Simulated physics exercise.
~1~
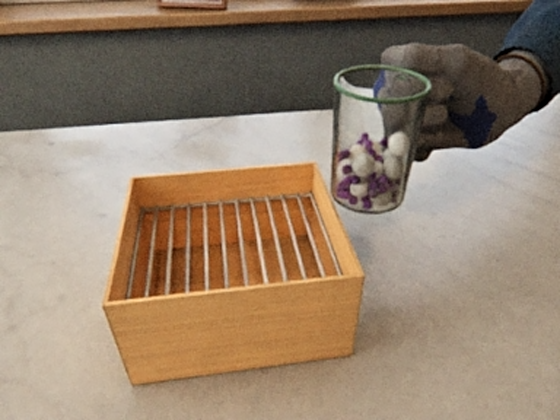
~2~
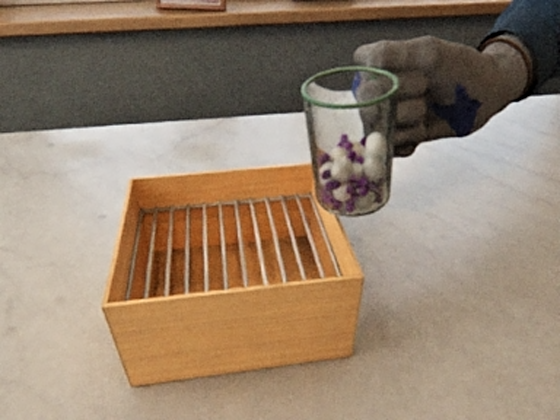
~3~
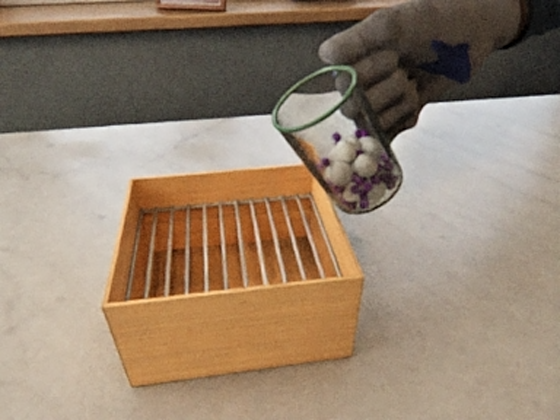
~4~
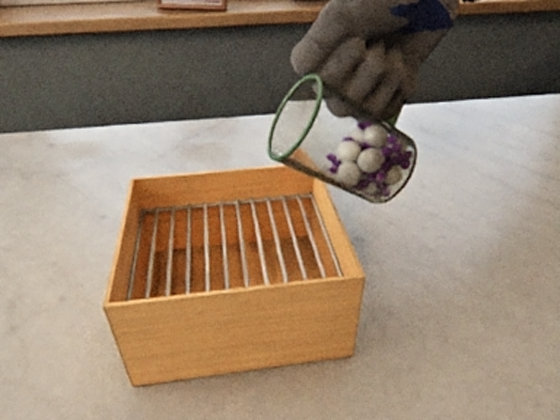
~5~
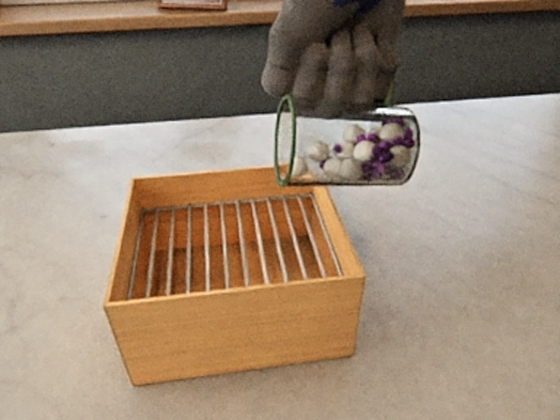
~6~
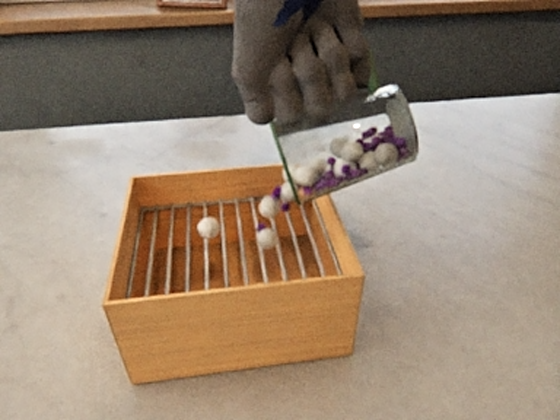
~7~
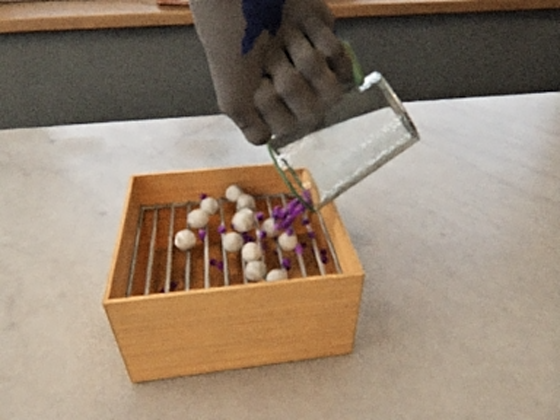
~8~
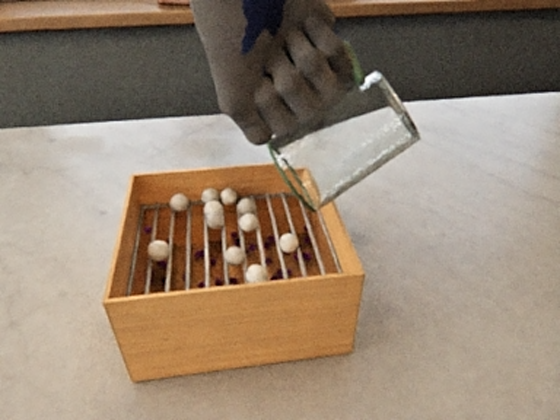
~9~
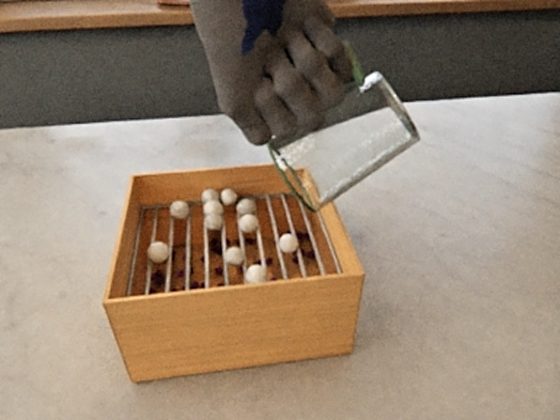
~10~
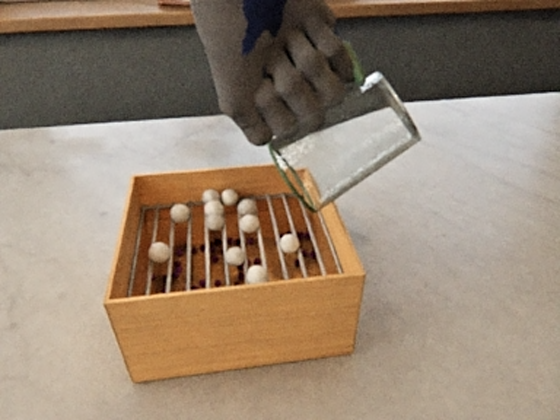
Over an open wooden box, a gloved hand tips out beads; white stay on the wires, purple fall through.
